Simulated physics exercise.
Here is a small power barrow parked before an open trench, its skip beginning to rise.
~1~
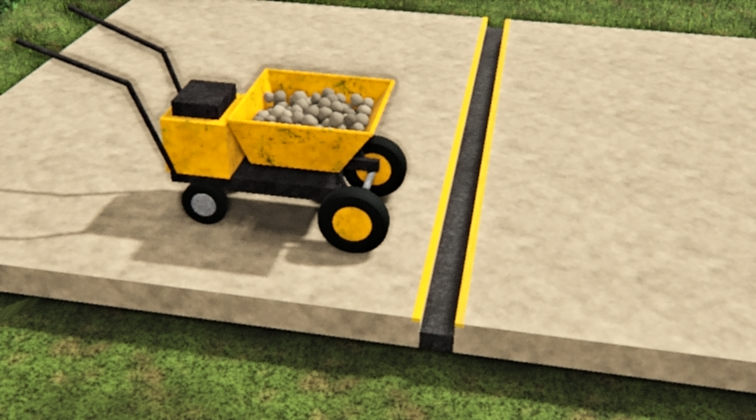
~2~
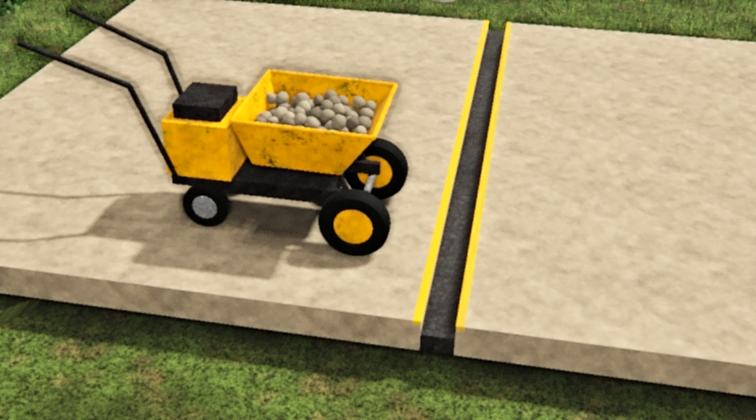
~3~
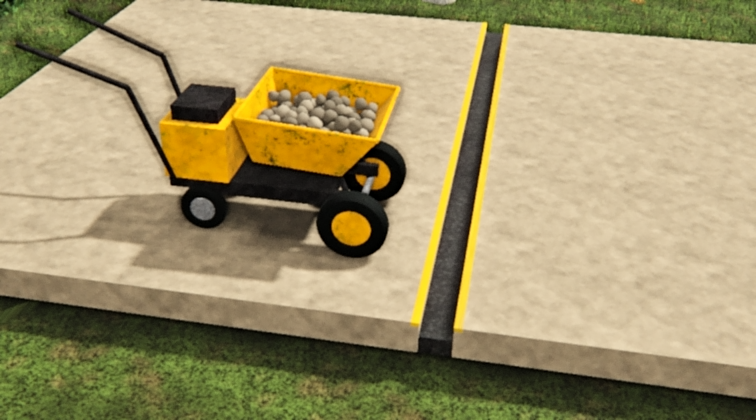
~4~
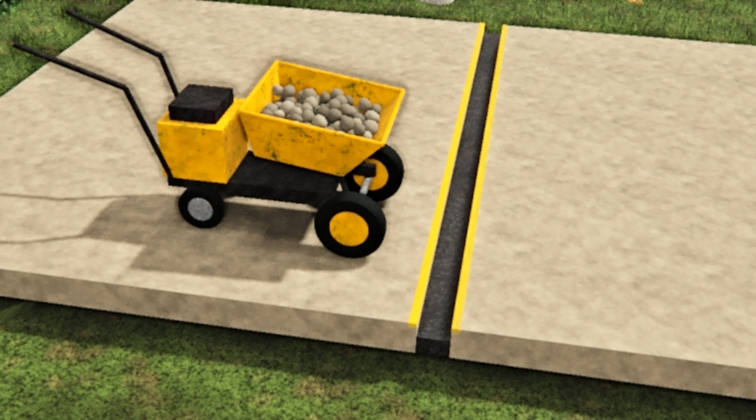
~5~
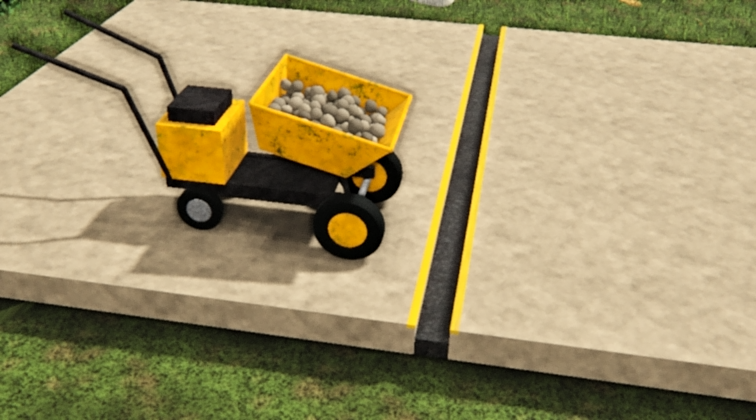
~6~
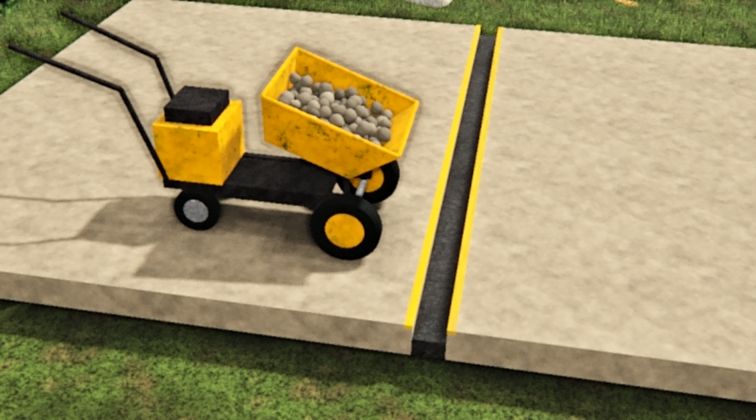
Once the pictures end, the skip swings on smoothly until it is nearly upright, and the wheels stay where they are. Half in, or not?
It catches less than half.
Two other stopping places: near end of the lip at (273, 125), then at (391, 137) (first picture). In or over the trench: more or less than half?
One: Not half. Two: Below a half.
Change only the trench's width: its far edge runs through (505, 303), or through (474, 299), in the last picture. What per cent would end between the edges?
The first gives 90 %, the second 50 %.
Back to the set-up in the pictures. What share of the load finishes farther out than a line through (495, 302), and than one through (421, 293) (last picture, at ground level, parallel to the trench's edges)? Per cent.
Roughly 30 per cent, and 100 per cent.
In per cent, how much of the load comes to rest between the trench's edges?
Close to 30 per cent.
Just after the last frame, skip tipped steeply; every one in the skip.
A moment on, skip tipped right over; almost all in the skip; about a tenth beyond it; about a tenth falling.
Further on, skip tipped right over; roughly a third in the skip; just a few in or heaped over the trench; roughly half beyond it; about a tenth falling.
When it is over, skip tipped right over; just a few short of the trench; roughly a third in or heaped over the trench; roughly two thirds beyond it.
